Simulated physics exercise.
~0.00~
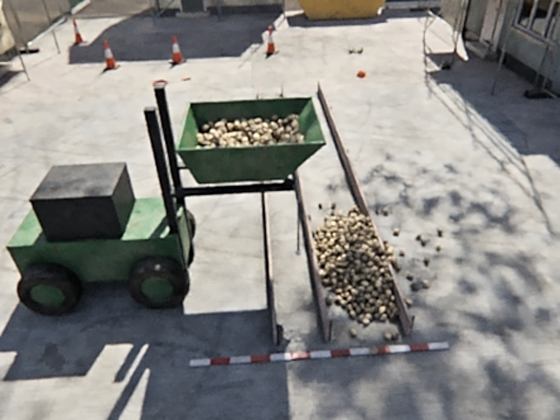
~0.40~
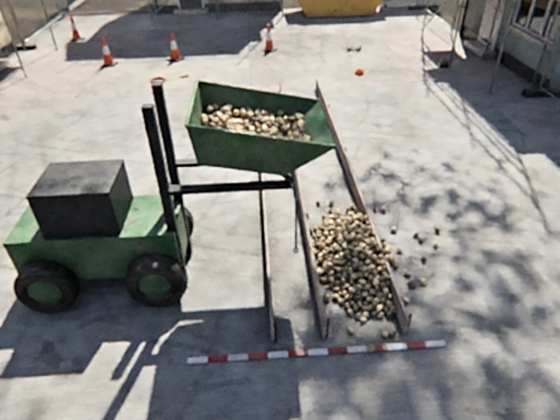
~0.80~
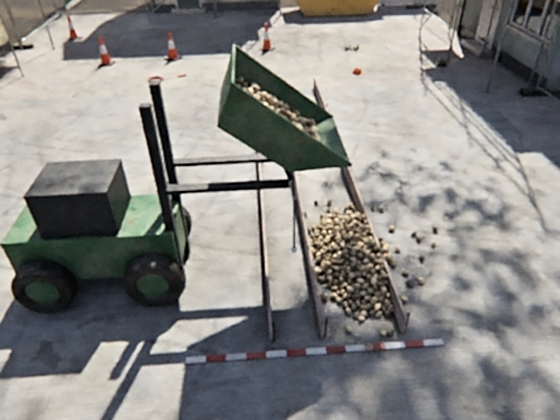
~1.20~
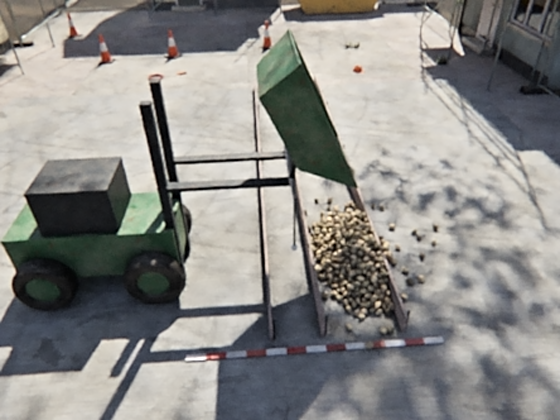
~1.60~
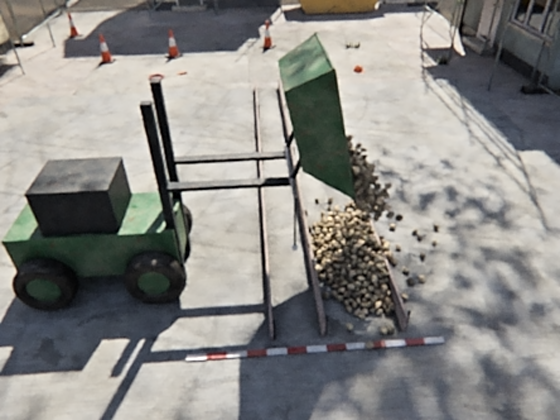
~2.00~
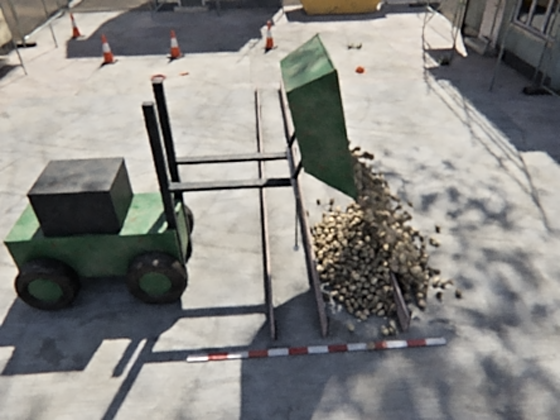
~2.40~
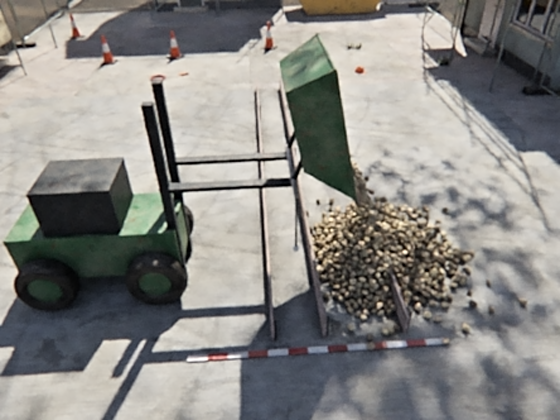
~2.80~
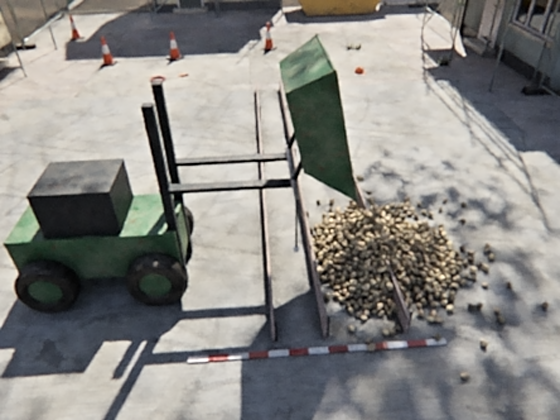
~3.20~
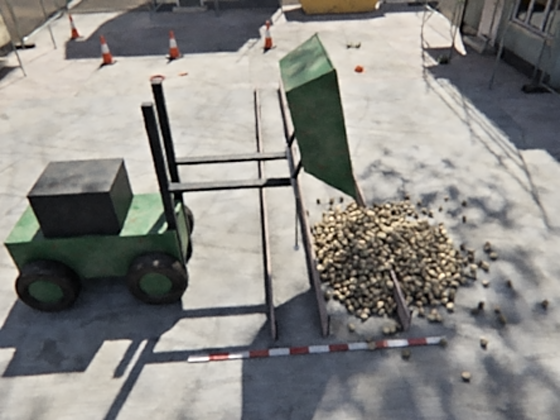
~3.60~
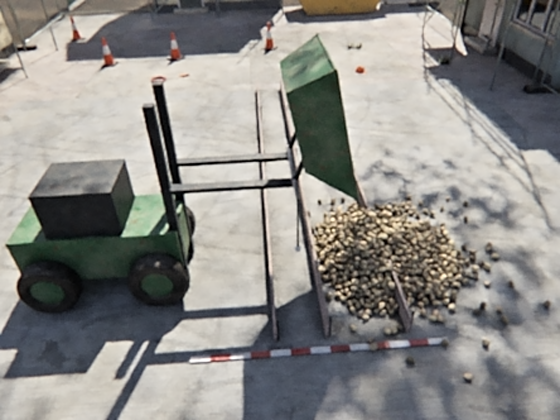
A sunlit concrete yard is seen from above, with orange cones at the back left and fencing along the far edges. A green forklift with a black block on top stands at left, holding a green skip of pale stones beside long planks, near an earlier heap and a red and white striped staff. The skip tilts steeply to the right while the forklift stays put. Stones pour from its lower edge onto the heap, which widens and spills over the last plank. The flow stops, leaving a broad pile across that plank, a few strays at right, and the skip still tipped.
